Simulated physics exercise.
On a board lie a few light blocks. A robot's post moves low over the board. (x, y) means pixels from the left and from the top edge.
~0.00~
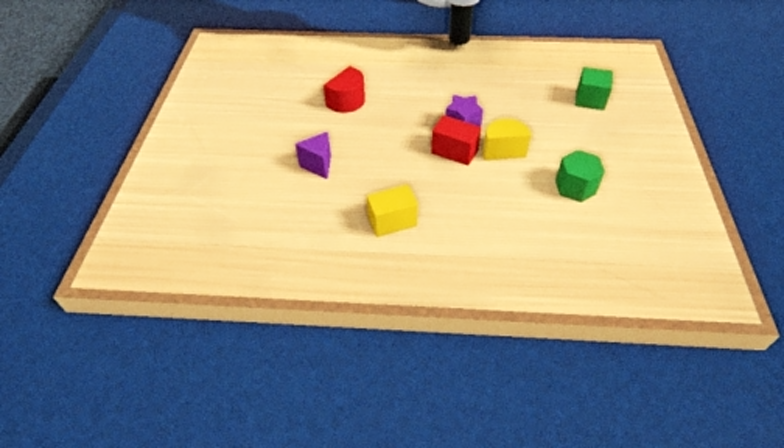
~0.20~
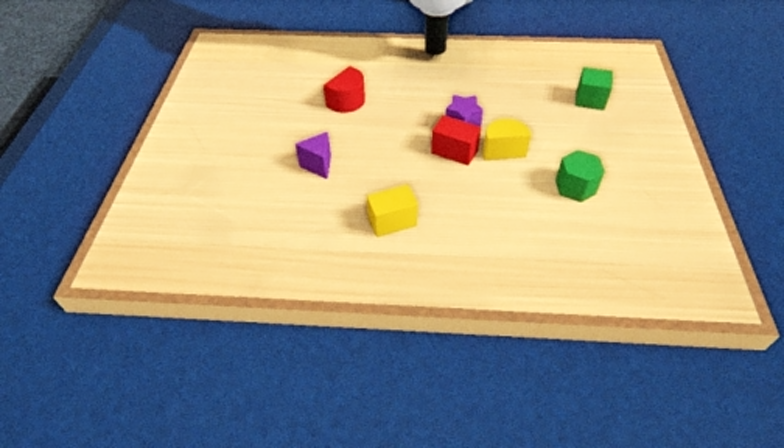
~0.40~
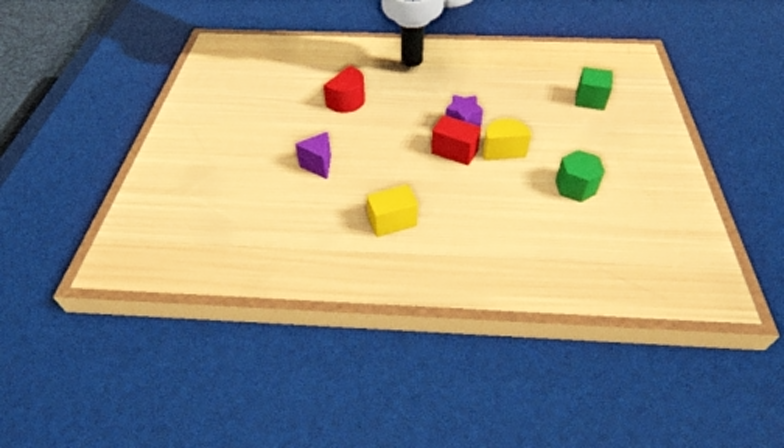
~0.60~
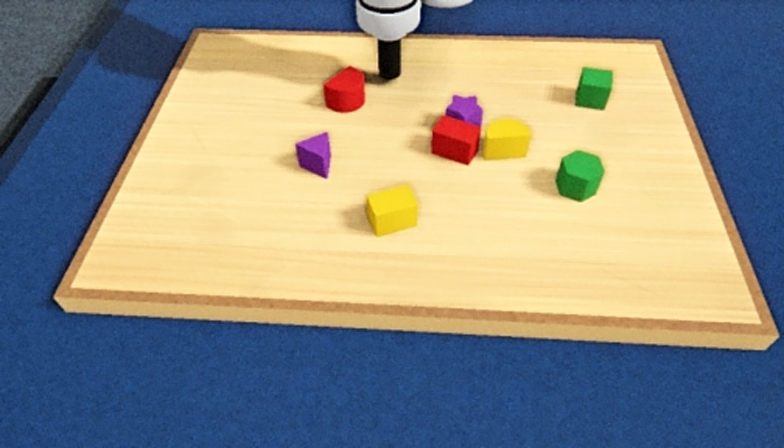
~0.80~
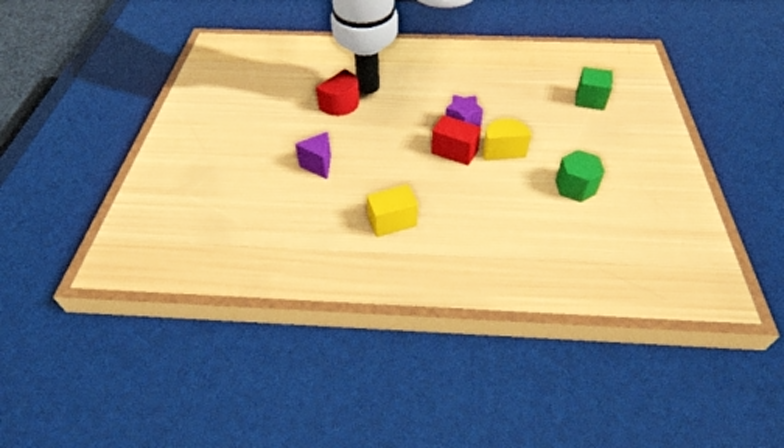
To begin with, a robot's dark post sits at the far edge of a wooden board scattered with red, purple, yellow and green blocks. The post moves left and toward the viewer, nearing the red half-round block, then nudges it slightly to the left while the other blocks stay still.
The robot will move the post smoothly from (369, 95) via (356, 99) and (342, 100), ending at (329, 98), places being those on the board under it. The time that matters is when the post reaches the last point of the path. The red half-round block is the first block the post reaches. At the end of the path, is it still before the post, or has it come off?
Lost on the way.
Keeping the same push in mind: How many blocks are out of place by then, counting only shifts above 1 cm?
Just one will move.
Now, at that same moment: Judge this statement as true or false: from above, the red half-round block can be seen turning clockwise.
Answer: False.
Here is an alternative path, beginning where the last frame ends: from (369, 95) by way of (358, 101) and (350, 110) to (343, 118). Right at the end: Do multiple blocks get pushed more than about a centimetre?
No, I don't think so.
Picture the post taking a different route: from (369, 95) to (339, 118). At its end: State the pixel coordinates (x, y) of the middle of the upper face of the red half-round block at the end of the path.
Final place: (303, 97).
The first path, step by step. Halfway along, post at (348, 93); red half-round block at (319, 89).
At the end, post at (328, 90); red half-round block at (306, 91), turned 40° anticlockwise.
